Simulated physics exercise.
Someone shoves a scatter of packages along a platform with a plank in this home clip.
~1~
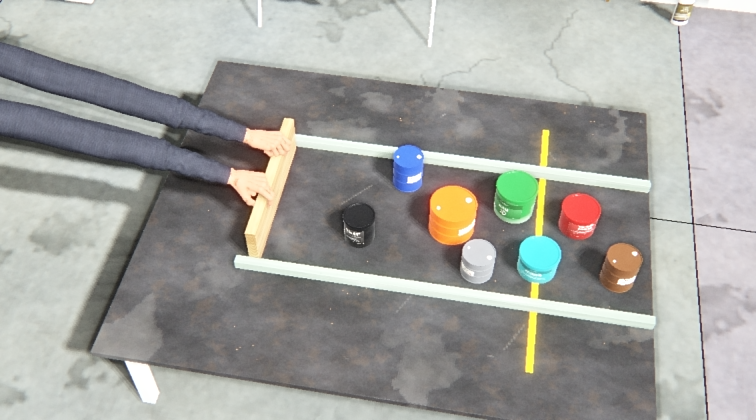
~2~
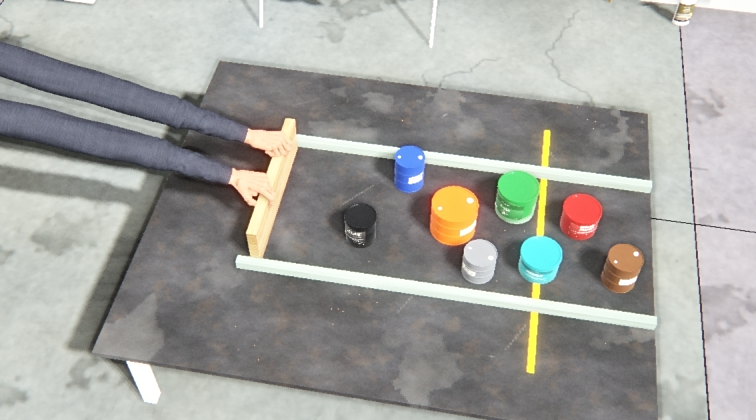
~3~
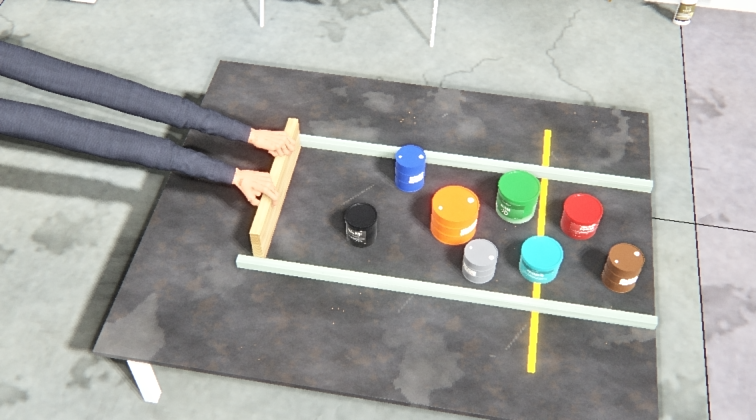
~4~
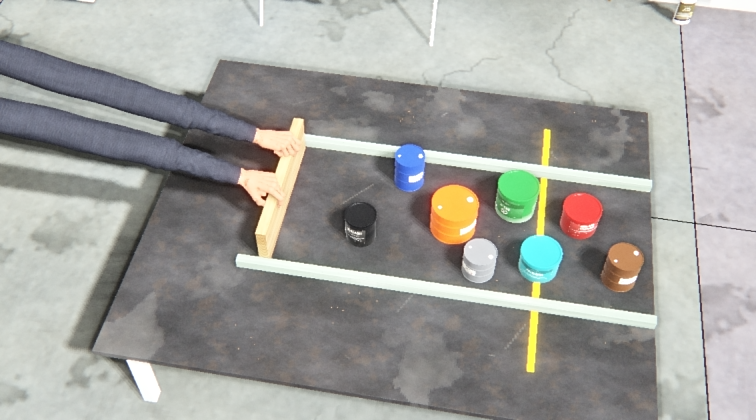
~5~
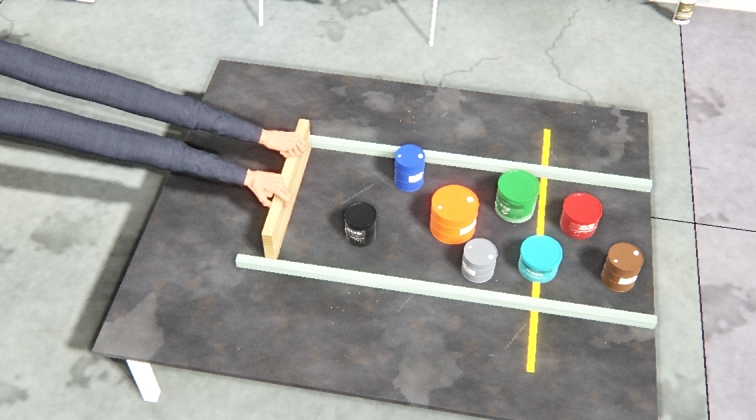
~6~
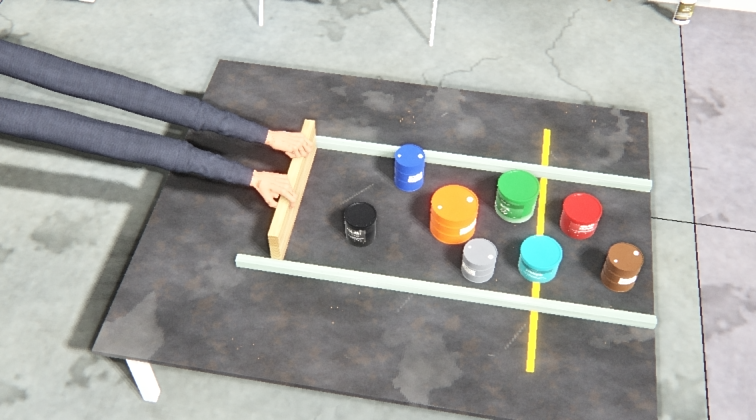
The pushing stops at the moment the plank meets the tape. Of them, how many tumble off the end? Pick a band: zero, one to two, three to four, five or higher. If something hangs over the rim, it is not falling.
Band: Zero.
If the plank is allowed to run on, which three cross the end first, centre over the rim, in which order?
Sequence: The brown canister, the red pail, the turquoise pail.
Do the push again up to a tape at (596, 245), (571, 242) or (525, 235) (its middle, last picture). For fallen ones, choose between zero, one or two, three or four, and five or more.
Taking the places in the order asked: 1 or 2, then either one or two, then zero.
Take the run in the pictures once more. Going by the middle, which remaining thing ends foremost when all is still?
It would be the brown canister.
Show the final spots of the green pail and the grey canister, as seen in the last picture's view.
In the last picture the first middle sits at (590, 201) and the other at (554, 284).
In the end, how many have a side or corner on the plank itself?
That makes 4.
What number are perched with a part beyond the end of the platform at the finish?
The overhang total is 0.
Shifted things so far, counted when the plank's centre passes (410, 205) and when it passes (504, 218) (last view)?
Counts: 2 / 7.
Soon after, none off yet; brown canister at rest near (622, 268); red pail at rest near (580, 216); turquoise pail at rest near (539, 259).
In the end, the number that fall off is zero.
